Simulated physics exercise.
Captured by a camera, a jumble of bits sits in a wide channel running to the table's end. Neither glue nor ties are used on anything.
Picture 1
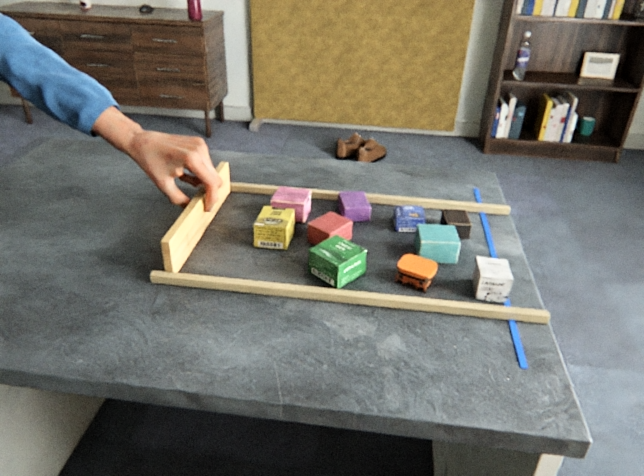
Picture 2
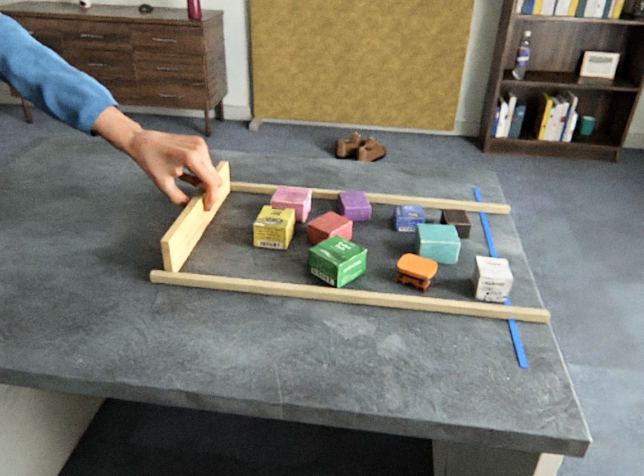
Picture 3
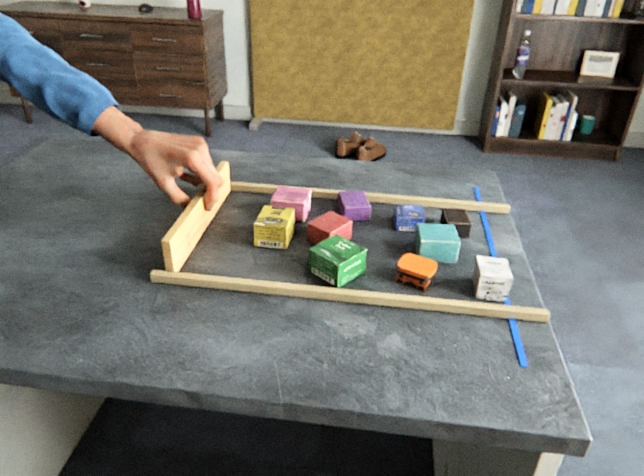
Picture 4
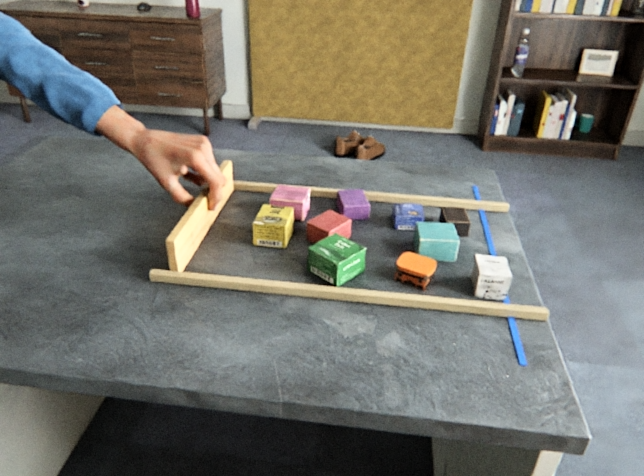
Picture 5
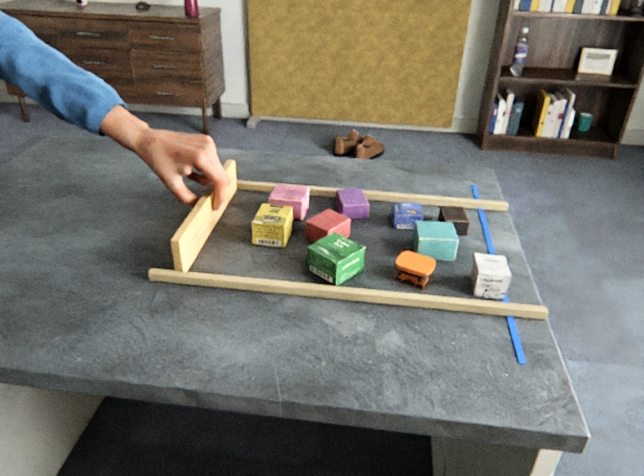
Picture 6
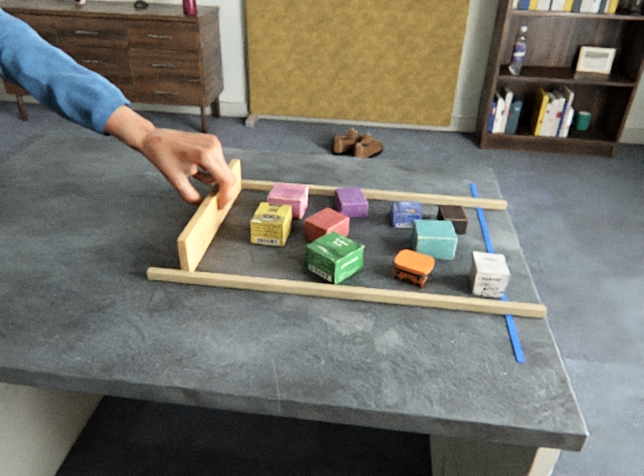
A hand slowly sliding a wooden board slightly right between two rails on a grey table, the colourful boxes ahead staying still.
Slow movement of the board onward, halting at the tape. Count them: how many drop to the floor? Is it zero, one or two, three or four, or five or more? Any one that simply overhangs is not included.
The way I see it, five or more of them end up off the end.
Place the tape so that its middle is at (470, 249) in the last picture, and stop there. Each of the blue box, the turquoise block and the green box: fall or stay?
Blue box goes off, turquoise block goes off, green box stays put.
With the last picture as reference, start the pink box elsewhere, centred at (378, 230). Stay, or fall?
From that start, the object then does not stay.
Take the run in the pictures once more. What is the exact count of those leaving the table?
In all, 7 of them.
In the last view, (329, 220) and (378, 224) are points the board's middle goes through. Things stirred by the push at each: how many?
Tally: 6; 9.
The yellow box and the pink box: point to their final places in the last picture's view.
The yellow box at (511, 244), the pink box at (504, 218).
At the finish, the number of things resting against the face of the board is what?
It is in contact with 3.
Soon after, none off yet; white box at rest near (488, 274); black block at rest near (452, 219); turquoise block at rest near (433, 239).
Then, none off yet; white box at rest near (488, 274); black block moved about its own width near (481, 221); turquoise block moved about its own width near (459, 242).
Further on, one off so far; white box tipped well over near (558, 289); black block falling near (507, 425); turquoise block tipped a little near (536, 248).
At rest, the number that fall off is five or more; fallen, red block, purple block, blue box, orange case, turquoise block, black block and white box.
